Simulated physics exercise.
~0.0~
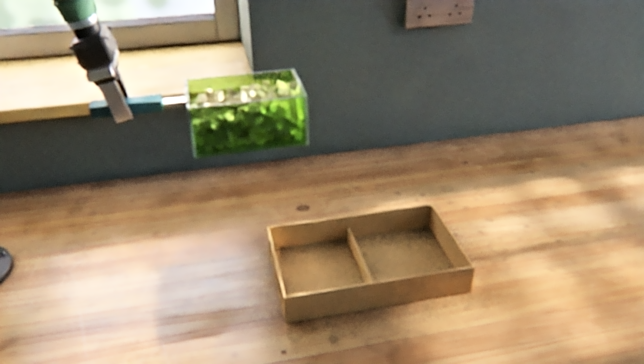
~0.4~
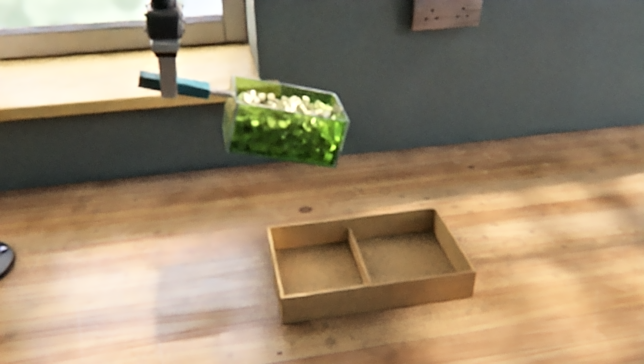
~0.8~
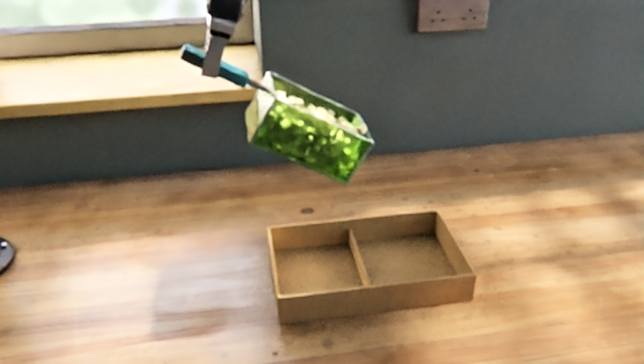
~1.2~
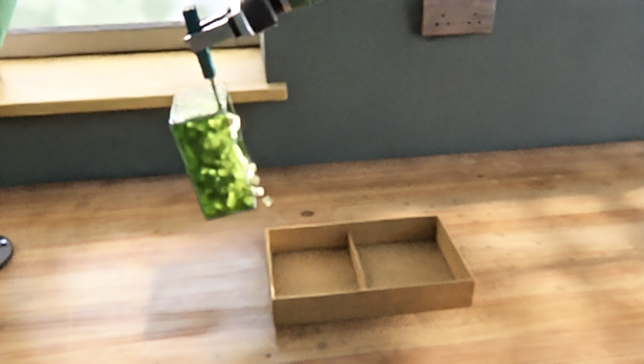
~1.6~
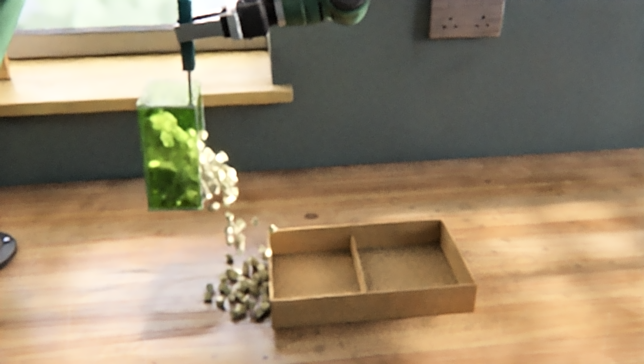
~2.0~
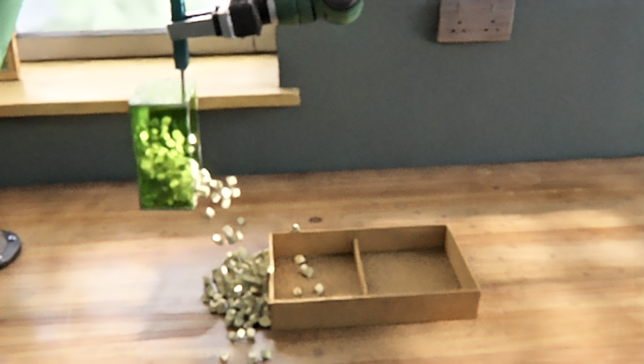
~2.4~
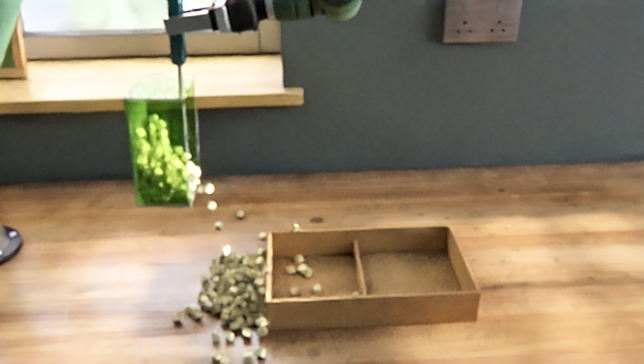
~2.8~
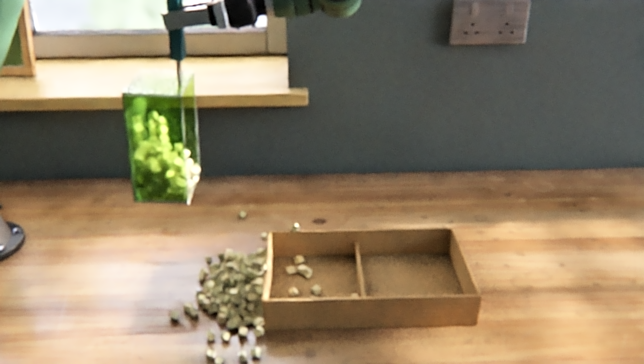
A green box held by a robot arm tips, spilling most pieces beside the divided tray.
